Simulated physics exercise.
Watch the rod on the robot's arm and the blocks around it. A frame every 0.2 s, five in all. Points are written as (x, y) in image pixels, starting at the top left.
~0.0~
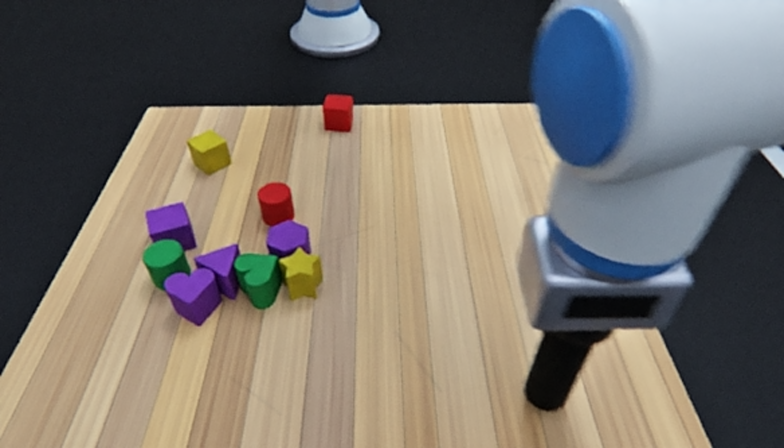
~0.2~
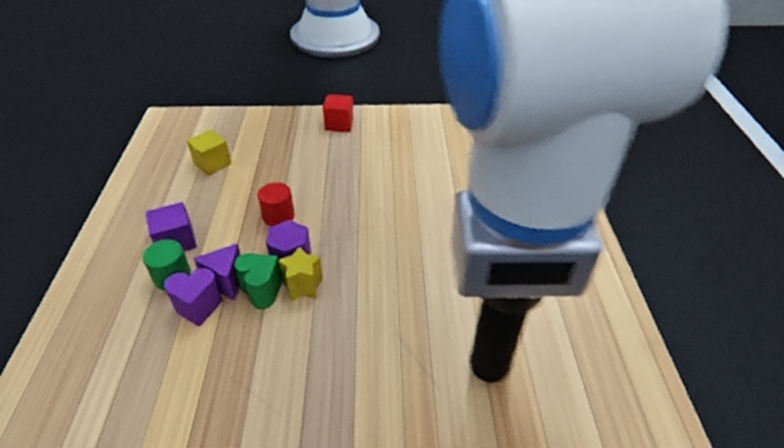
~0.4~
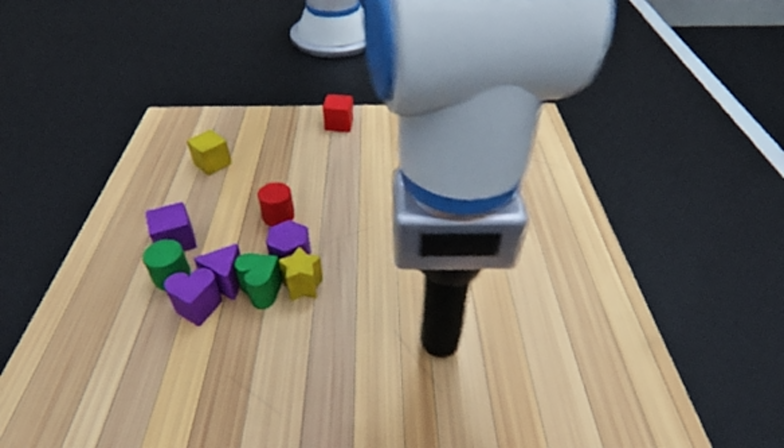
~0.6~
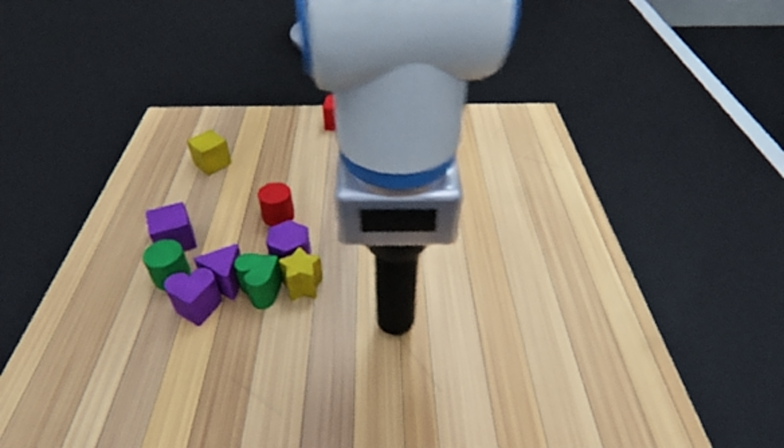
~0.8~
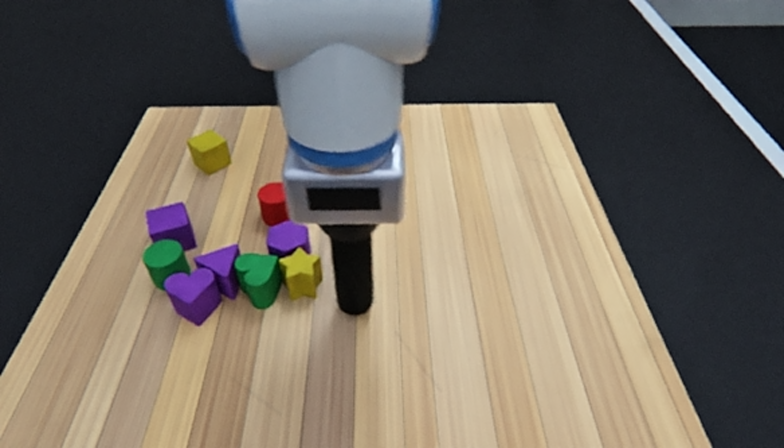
Robot arm with a black rod sweeping left across a wooden board, nearing a yellow star beside unmoving colourful blocks.
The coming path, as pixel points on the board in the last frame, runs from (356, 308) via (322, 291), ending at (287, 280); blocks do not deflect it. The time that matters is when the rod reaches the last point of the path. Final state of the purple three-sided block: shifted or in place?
The purple three-sided block is moved.
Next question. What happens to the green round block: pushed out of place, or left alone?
The block in question is displaced by the end.
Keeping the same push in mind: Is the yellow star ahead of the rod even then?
Yes, that is how it ends up.
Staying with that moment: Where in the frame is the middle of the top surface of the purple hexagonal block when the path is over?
The centre of its top face lies at (267, 217).
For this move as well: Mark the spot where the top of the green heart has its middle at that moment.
Somewhere near (220, 251).
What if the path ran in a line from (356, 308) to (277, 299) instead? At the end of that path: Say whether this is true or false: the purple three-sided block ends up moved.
That is true.
On the path given first. Halfway along, rod (320, 285); purple three-sided block (216, 259); green heart (253, 263), turned 20° anticlockwise; purple hexagonal block (283, 230); yellow star (289, 257), turned 15° clockwise.
At the end, rod (286, 273); green round block (147, 254); purple three-sided block (179, 257), turned 50° anticlockwise; green heart (220, 251), turned 15° anticlockwise; purple hexagonal block (267, 217), turned 45° clockwise; yellow star (255, 245), turned 15° clockwise.
